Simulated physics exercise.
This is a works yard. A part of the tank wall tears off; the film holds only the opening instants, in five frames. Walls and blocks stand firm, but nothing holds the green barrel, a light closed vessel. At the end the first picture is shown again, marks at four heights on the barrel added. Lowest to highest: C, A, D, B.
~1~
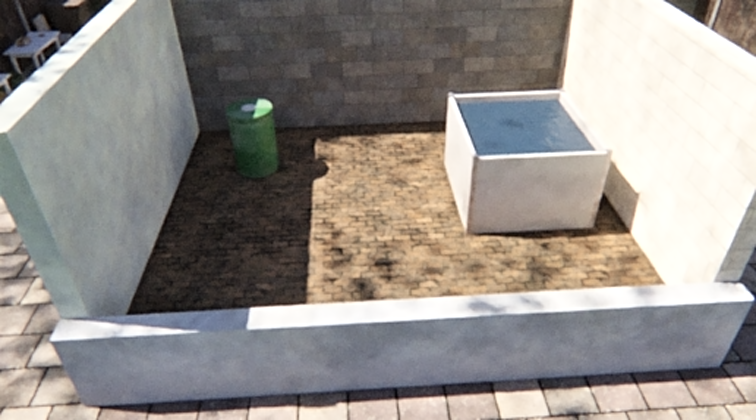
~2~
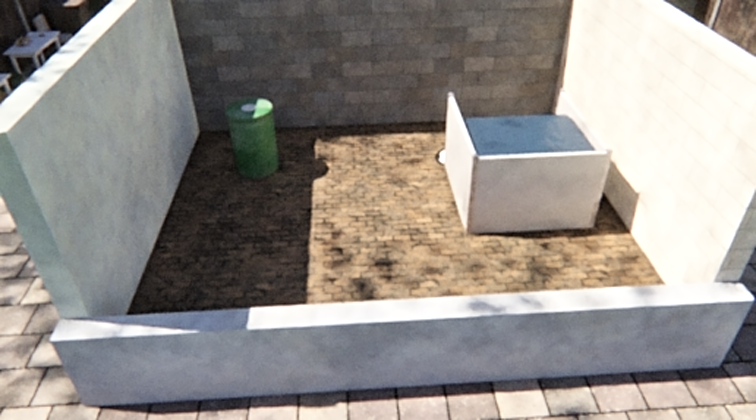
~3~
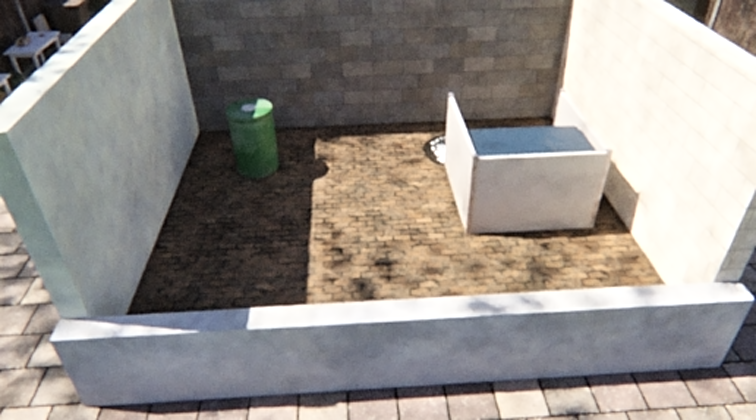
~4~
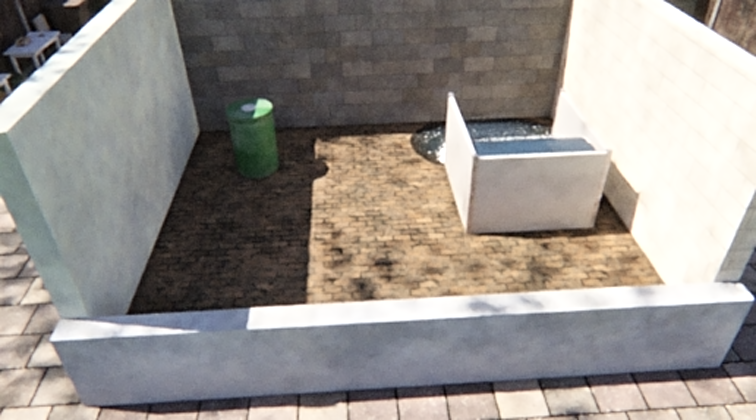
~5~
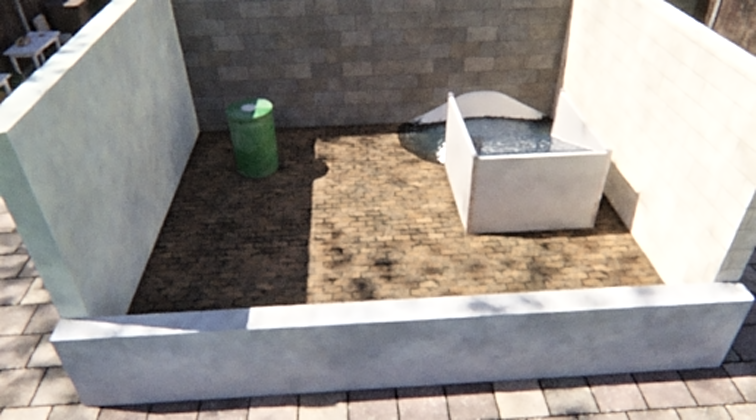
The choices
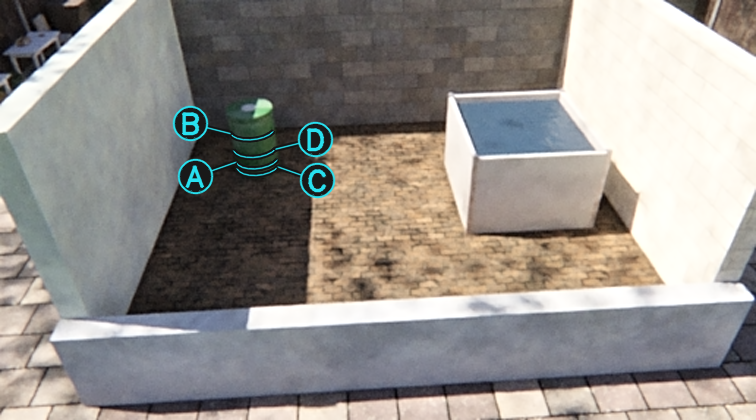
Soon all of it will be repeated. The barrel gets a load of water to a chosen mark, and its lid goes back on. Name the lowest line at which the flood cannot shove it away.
Take D.
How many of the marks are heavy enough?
Two of them.
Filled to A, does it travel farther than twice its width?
Yes, it does.
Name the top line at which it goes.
Line A.
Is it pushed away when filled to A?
Yes, that goes wrong.
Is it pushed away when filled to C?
Yes, it does.
In cyan, A at (254, 168); B at (250, 139); C at (256, 175); D at (253, 157); from the bottom up C, A, D, B.
With A, it is pushed about 3 times its own width away.
With B, it does not move.
With C, it is pushed about 6 times its own width away.
With D, it does not move.
